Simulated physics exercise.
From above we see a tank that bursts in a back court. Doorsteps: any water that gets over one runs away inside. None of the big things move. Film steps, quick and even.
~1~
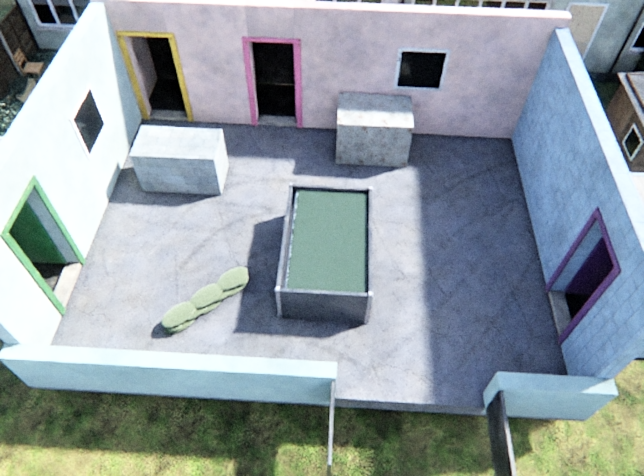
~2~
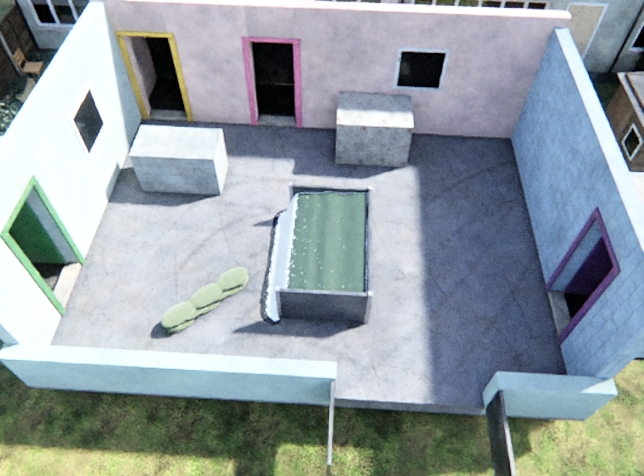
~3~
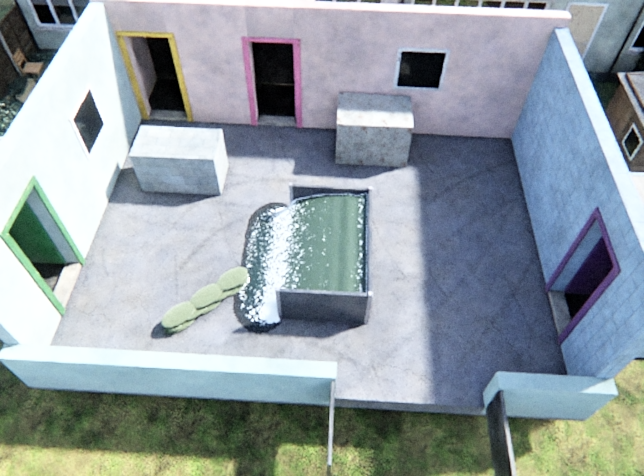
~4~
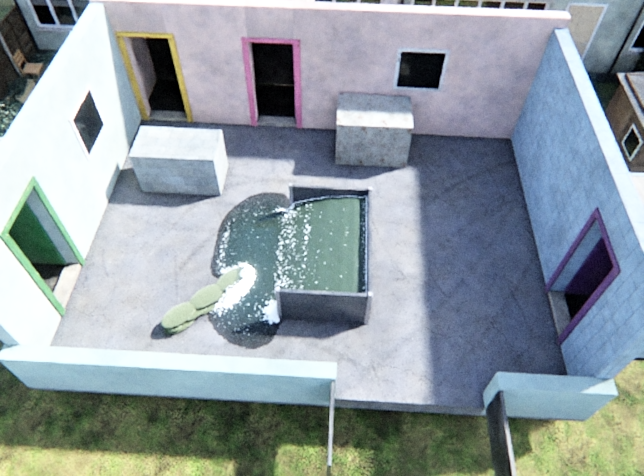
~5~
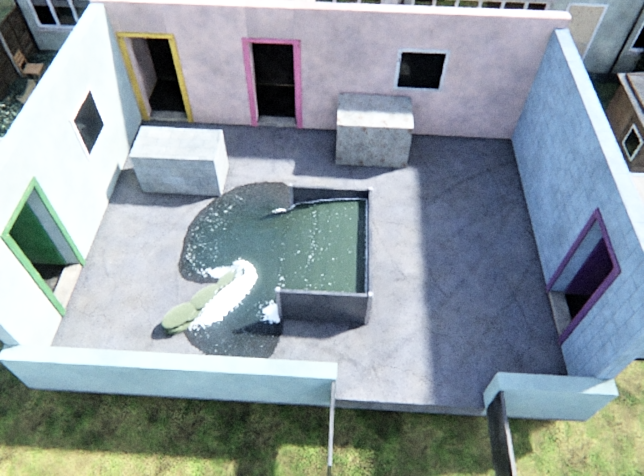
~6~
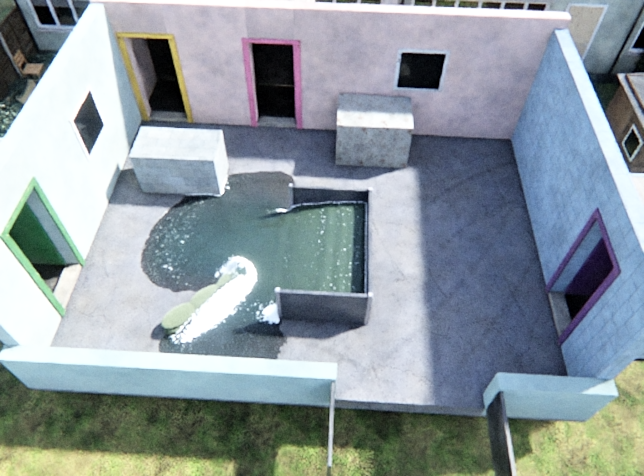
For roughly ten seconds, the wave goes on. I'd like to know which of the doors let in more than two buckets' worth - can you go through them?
One by one: The purple door keeps the inflow to two buckets or less, the pink door keeps the inflow to two buckets or less, the yellow door lets the inflow pass two buckets, the green door lets the inflow pass two buckets.
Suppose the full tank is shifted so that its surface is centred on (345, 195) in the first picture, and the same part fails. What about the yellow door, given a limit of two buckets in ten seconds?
Yellow door: Overshoots.
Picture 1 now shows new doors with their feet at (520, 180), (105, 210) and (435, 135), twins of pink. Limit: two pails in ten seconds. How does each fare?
Falls short; exceeds the limit; falls short.
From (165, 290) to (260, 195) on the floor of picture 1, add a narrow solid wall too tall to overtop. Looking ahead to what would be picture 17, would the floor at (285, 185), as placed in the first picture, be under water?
That spot would be inundated.
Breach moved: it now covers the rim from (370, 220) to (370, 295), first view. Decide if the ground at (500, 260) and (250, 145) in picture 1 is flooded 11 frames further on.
Taking them in turn: Swamped and untouched.
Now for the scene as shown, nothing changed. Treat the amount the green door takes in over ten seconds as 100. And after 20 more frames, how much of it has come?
I make it 75 per cent.
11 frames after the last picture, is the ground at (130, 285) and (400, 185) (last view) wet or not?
Result, in the order given: Wetted / not wetted.
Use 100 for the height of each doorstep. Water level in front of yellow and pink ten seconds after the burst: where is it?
The first comes to about 40 percent, the second to about 60 percent.
A moment on, water covers 30 % of the floor; the purple door not reached, the pink door not reached, the yellow door not reached, the green door under two buckets in.
Next, water covers 40 % of the floor; the purple door not reached, the pink door wet at the sill, nothing in, the yellow door not reached, the green door over two buckets in.
Then, water covers 50 % of the floor; the purple door not reached, the pink door wet at the sill, nothing in, the yellow door over two buckets in, the green door over two buckets in.
Later, water covers 60 % of the floor; the purple door wet at the sill, nothing in, the pink door wet at the sill, nothing in, the yellow door far over two buckets in, the green door far over two buckets in.
In the end, water covers 85 % of the floor; the purple door wet at the sill, nothing in, the pink door under two buckets in, the yellow door far over two buckets in, the green door far over two buckets in.
